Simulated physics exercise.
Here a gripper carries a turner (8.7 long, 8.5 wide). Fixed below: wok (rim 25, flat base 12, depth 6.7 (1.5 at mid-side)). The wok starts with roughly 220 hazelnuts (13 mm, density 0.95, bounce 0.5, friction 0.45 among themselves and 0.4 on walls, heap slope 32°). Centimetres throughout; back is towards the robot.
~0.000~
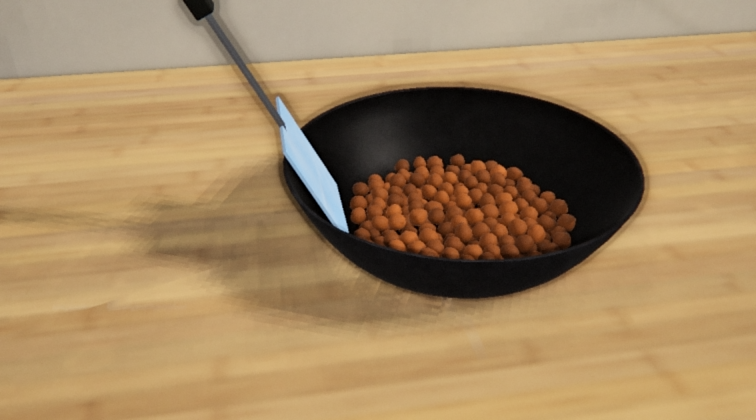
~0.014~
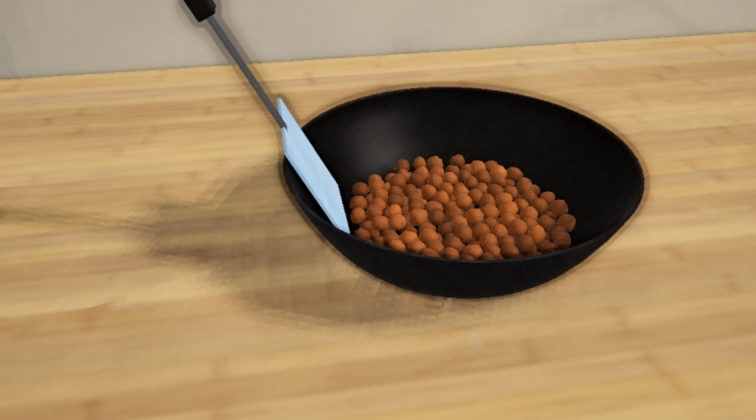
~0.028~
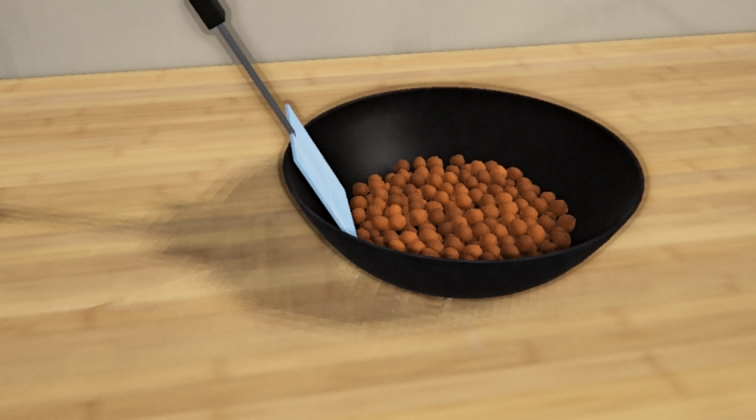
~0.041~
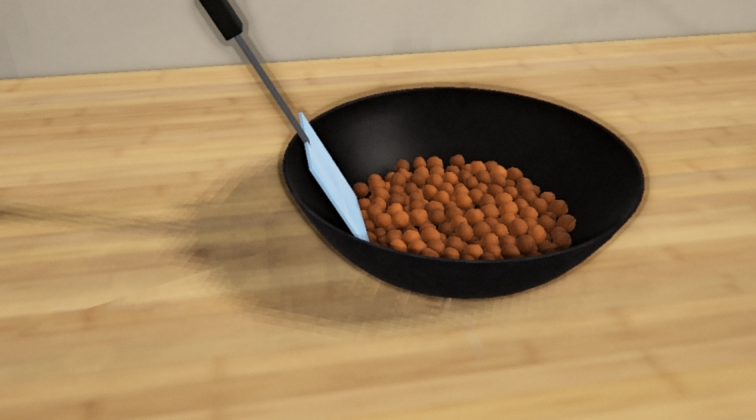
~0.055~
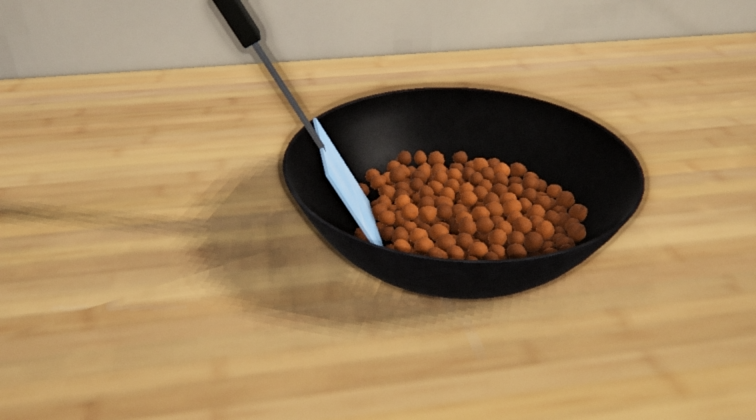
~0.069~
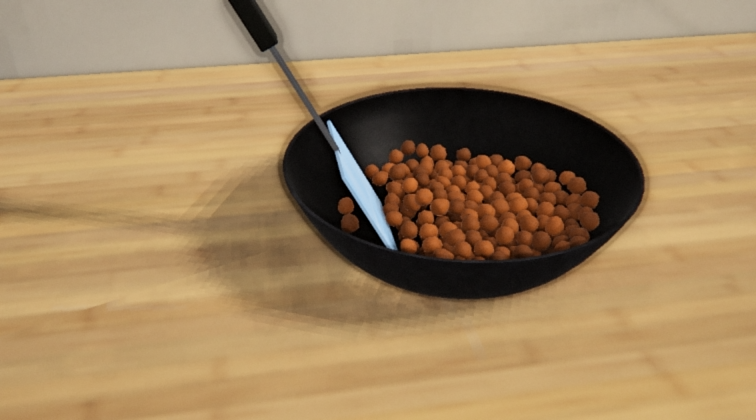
A turner with a pale blue blade and dark handle rests at the left inside of a black wok of hazelnuts, barely moving at first. It then slides a short way right, pushing the nuts into a looser heap toward the right, while a few sit behind the blade.
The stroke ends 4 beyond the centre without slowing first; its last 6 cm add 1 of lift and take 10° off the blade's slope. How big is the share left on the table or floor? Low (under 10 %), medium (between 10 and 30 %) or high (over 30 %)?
A low share, under 10 %, ends on the table or floor.
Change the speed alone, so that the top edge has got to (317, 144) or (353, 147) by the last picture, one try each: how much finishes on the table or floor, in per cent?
About 0 and 5 per cent.
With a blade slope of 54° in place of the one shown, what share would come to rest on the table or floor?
In that case some 0 per cent.
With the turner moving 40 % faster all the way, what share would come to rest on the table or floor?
Then about 5 per cent.
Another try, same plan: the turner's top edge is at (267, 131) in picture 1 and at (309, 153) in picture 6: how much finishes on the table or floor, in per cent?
Some 0 per cent.
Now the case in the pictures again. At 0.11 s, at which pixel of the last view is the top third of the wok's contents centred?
Around (526, 197).
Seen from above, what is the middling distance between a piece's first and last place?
Some 5 cm.
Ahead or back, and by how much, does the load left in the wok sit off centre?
About 5.0 cm ahead.
After 0.11 s, sloping 62°, highest piece 7 above the table; 217 in the wok.
After 0.15 s, sloping 58°, highest piece 10 above the table; 216 in the wok, 1 on the blade or in flight.
After 0.37 s, sloping 53°, highest piece 7 above the table; 215 in the wok, 2 on the table or floor.
After 1.42 s, sloping 53°, highest piece 7 above the table; 215 in the wok, 2 on the table or floor.
In the end, 215 in the wok, 2 on the table or floor. That is 1 % on the table or floor.
